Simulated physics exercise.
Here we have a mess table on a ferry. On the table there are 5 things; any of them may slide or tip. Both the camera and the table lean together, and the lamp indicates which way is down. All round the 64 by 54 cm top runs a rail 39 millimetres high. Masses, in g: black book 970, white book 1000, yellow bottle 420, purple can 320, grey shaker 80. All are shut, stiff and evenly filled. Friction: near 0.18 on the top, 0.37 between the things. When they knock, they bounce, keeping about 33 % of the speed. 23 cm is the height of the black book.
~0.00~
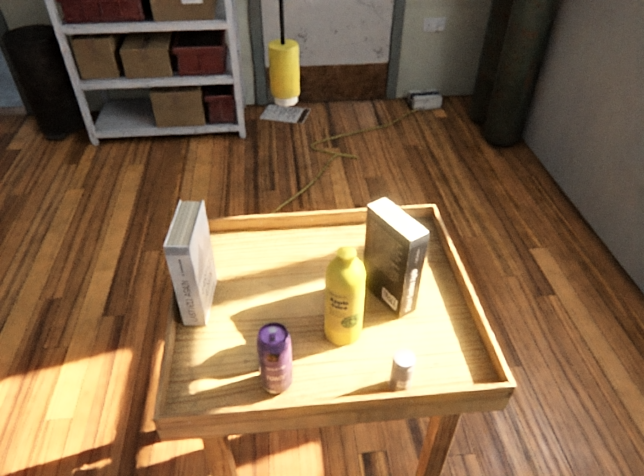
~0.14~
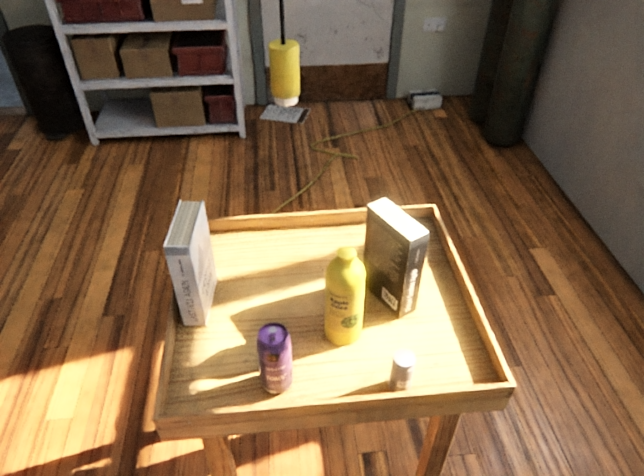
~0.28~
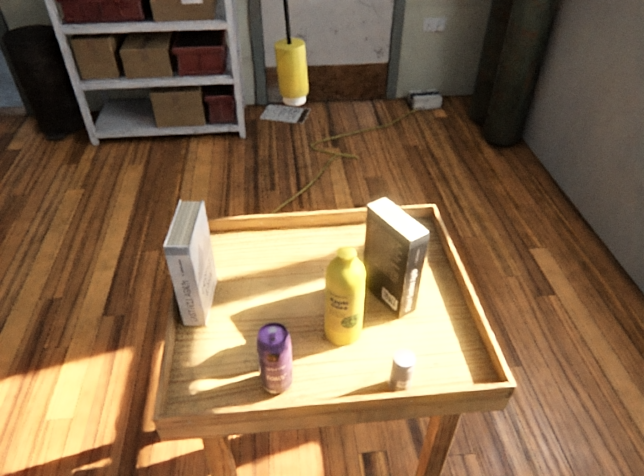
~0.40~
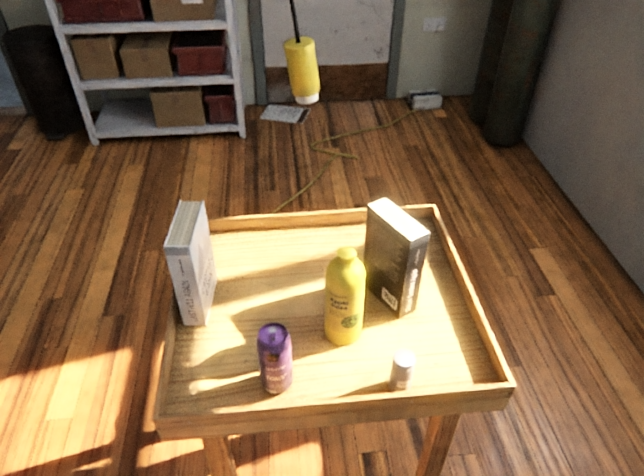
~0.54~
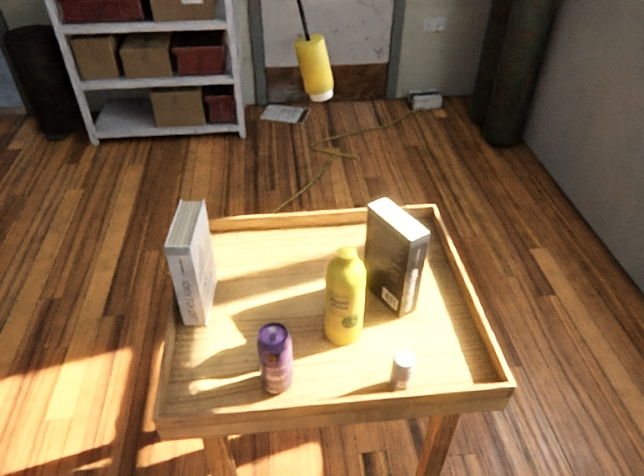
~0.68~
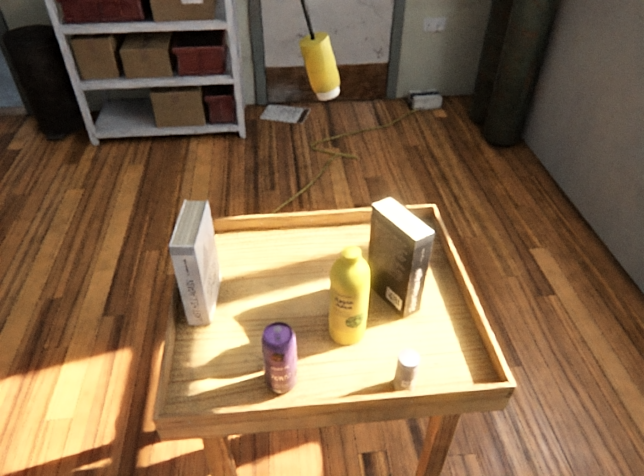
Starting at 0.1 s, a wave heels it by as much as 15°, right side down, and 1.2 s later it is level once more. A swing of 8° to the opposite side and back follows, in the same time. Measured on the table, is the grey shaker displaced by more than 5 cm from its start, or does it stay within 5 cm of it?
It ends more than 5 cm away.
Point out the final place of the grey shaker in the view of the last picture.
You'll find it at about (455, 368).
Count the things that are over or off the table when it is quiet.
It comes to 0.
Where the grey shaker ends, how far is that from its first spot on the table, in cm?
10 cm.
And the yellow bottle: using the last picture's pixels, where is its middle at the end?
Resting point, approx. (396, 291) px.
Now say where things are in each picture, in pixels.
The first frame shows boat level; grey shaker (402, 372); black book (392, 260).
The second frame shows boat level; yellow bottle (344, 295); purple can (275, 360).
The third frame shows floor tilted 3°, right side down; black book (392, 260); white book (194, 264).
The fourth frame shows floor tilted 8°, right side down; yellow bottle (344, 295); purple can (275, 360).
The fifth frame shows floor tilted 13°, right side down; black book (393, 260); white book (194, 263).
The sixth frame shows floor tilted 15°, right side down; grey shaker (406, 372); yellow bottle (349, 294).
Around 0.78 s, floor tilted 14°, right side down; grey shaker shifted 2 cm near (414, 371); black book shifted 3 cm; white book shifted 3 cm.
Around 0.98 s, floor tilted 8°, right side down; grey shaker shifted 7 cm near (438, 369); black book shifted 7 cm; white book shifted 7 cm.
Around 1.08 s, floor tilted 4°, right side down; grey shaker shifted 9 cm near (449, 368); black book shifted 10 cm; white book shifted 10 cm.
Around 1.18 s, floor tilted 1°, right side down; grey shaker shifted 10 cm near (455, 367); black book shifted 11 cm; white book shifted 11 cm.
Finally (3.0 s), not toppled but over 5 cm from the start, black book, white book, yellow bottle, purple can and grey shaker. Final places as that camera would see them, grey shaker near (455, 368).
